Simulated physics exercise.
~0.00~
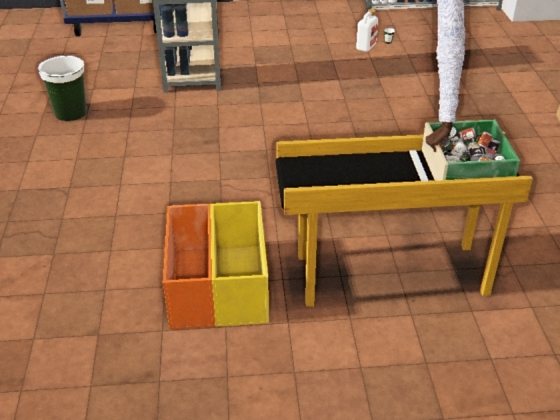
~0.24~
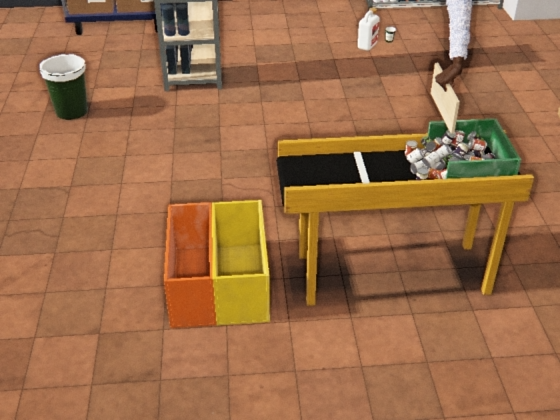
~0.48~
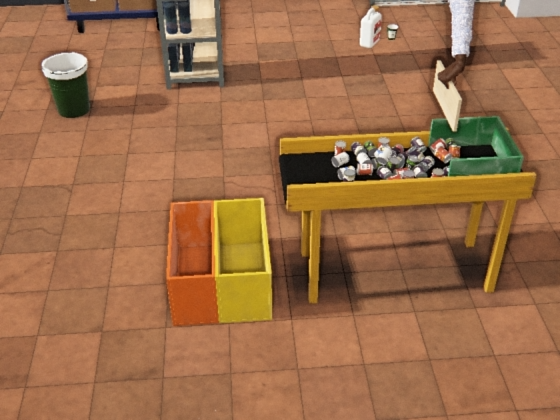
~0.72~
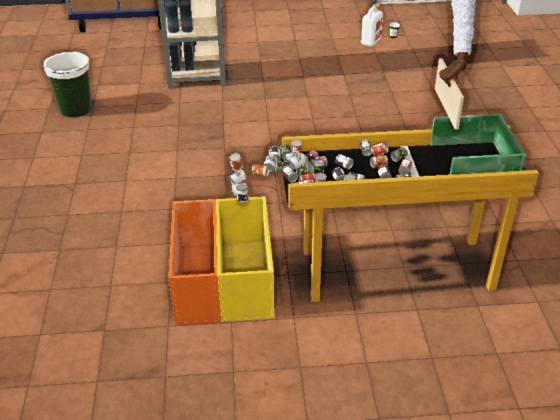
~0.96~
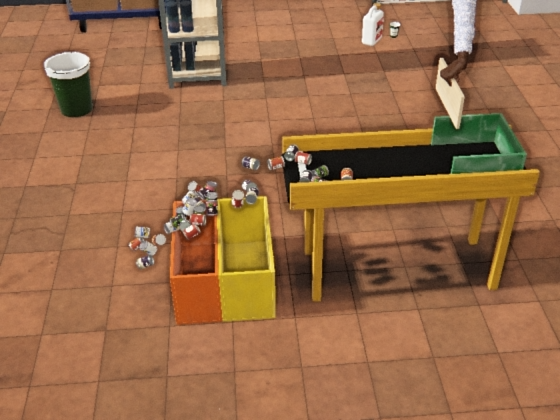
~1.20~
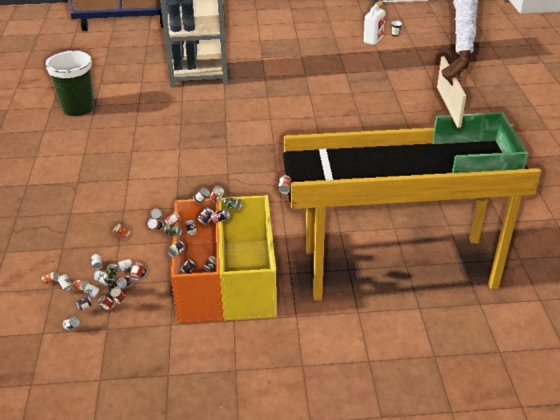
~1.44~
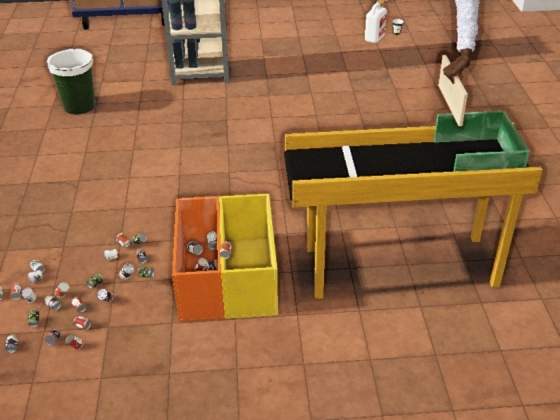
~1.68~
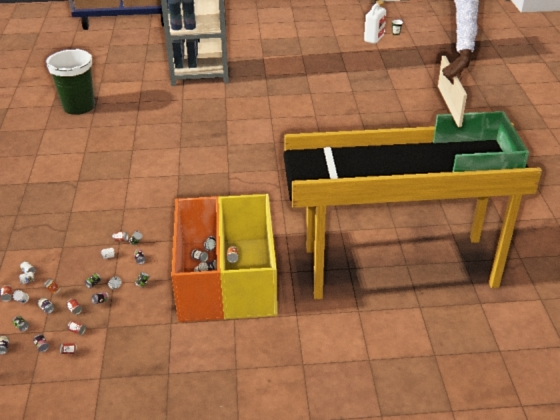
A loose heap of small tins rides left along a black belt from a green pen after a dark-skinned hand lifts the gate, then spills off the end, some dropping into the orange and yellow totes while most tumble past and lie scattered on the tiled floor to the left.
